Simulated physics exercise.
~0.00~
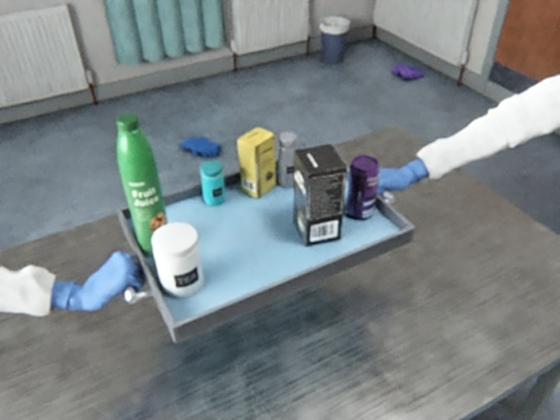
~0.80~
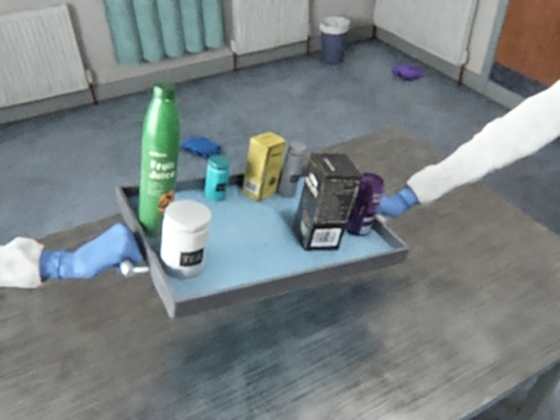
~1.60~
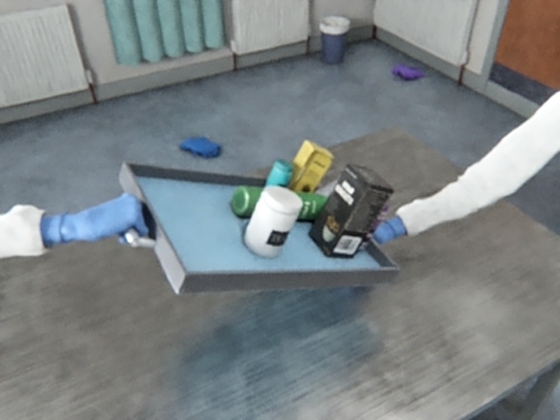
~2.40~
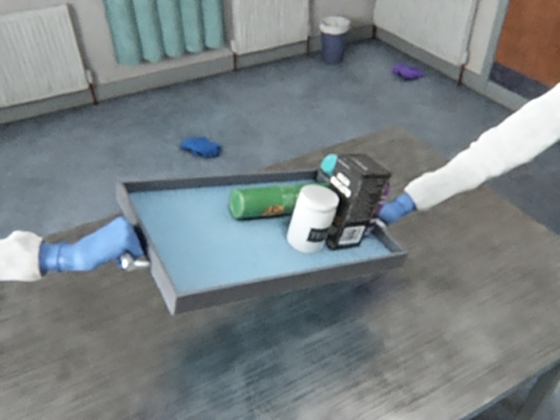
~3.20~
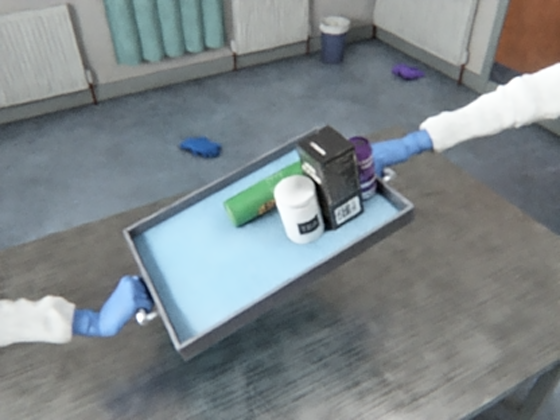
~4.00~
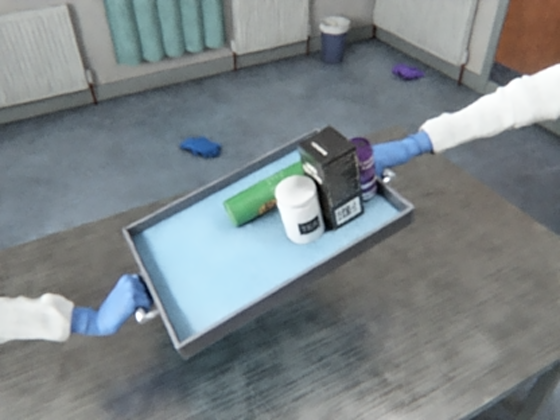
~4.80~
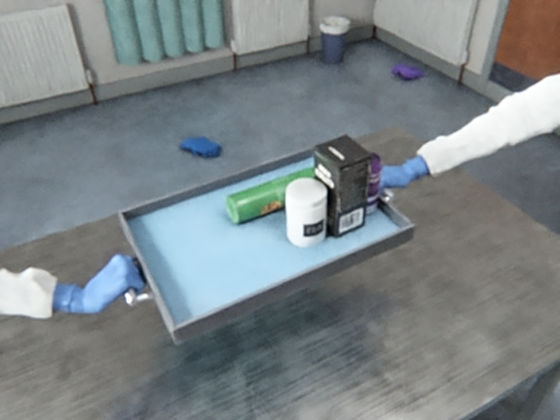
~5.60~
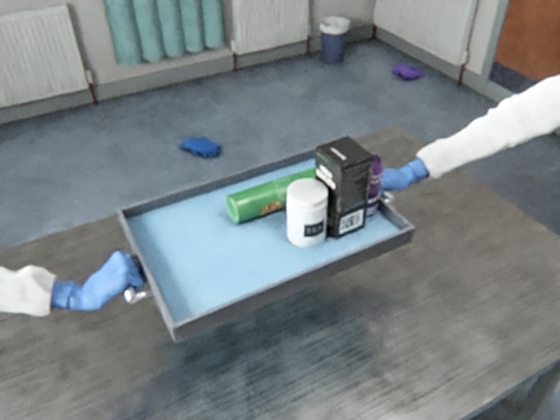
Two blue-gloved hands in white sleeves hold a grey-rimmed, pale blue tray above a dark table, seen from above in a room with radiators and a blue-grey floor. A green bottle and white jar stand at the left, turquoise, yellow and grey containers behind, and a black carton and purple can at the right. The tray tips right; the bottle topples and the items slide that way. The grey, yellow and turquoise ones leave the tray. It then tilts left and levels, with the bottle lying beside the upright jar, carton and can.
